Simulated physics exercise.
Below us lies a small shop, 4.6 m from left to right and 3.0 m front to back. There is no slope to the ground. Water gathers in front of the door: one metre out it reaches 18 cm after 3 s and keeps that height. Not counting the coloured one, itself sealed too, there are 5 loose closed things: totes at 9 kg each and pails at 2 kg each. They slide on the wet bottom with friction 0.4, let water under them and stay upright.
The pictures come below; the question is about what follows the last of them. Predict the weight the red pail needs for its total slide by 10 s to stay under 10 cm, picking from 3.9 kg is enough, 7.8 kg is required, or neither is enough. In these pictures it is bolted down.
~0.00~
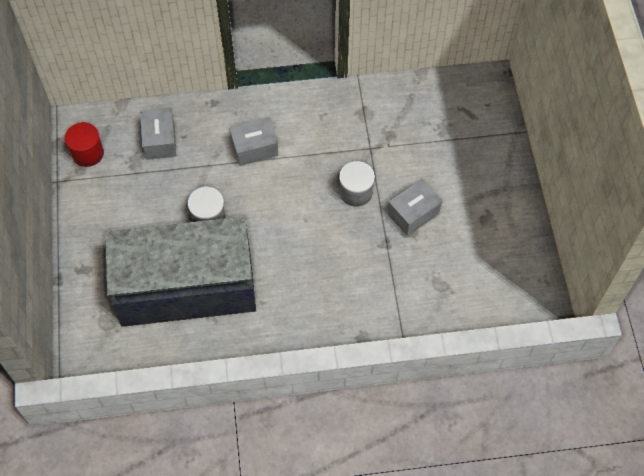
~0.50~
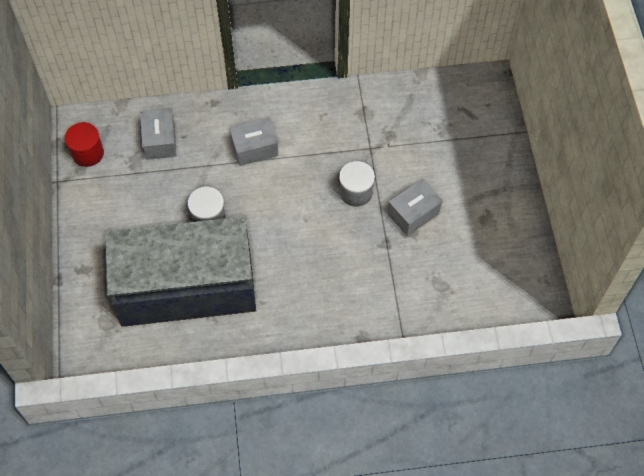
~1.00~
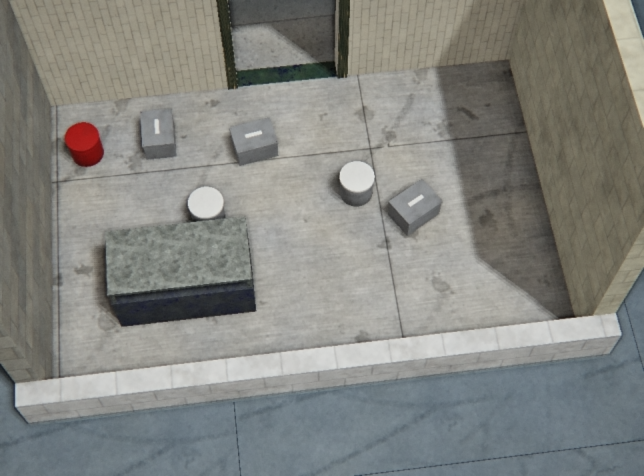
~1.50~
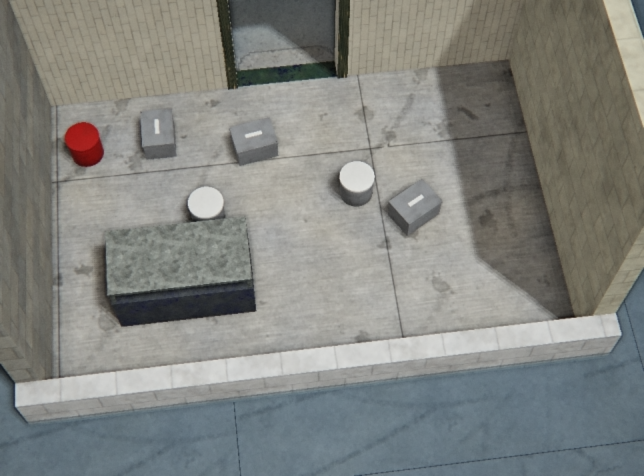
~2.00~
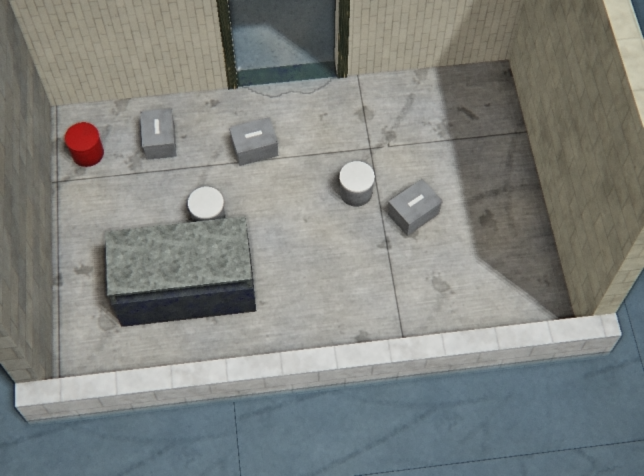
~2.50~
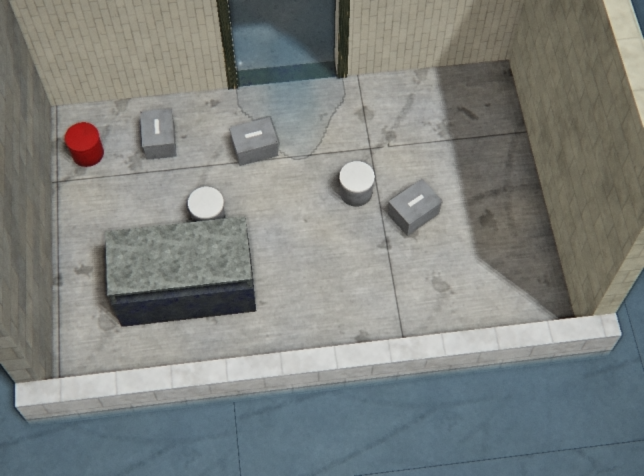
Outcome: Only the large mass serves.
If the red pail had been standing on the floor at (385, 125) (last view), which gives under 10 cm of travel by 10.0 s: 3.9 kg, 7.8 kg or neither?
Well, must use the heavier.
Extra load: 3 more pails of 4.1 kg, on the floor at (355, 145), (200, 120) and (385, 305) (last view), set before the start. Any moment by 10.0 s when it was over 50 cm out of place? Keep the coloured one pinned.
Note, in sequence: Exceeded, not exceeded, exceeded.
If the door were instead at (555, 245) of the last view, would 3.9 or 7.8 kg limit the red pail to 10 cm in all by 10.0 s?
Under that setup, the heavy option is needed.
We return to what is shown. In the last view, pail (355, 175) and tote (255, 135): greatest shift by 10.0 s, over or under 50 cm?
Exceeds it; exceeds it.
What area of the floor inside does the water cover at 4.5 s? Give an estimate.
I'd put it close to 7.5 m2.
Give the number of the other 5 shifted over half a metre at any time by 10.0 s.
The answer here is 4.
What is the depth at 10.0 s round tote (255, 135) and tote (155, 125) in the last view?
I'd estimate 6 cm for the first and 4 cm for the second.
After 3.5 s the red pail would be 0 cm from its start with 3.9 kg and 0 cm from its start with 7.8 kg; 0 cm of water round it then.
After 4.5 s the red pail would be 0 cm from its start with 3.9 kg and 0 cm from its start with 7.8 kg; 0 cm of water round it then.
After 7.0 s the red pail would be 0 cm from its start with 3.9 kg and 0 cm from its start with 7.8 kg; 2 cm of water round it then.
After 10.0 s the red pail would be 30 cm from its start with 3.9 kg and 0 cm from its start with 7.8 kg; 5 cm of water round it then.
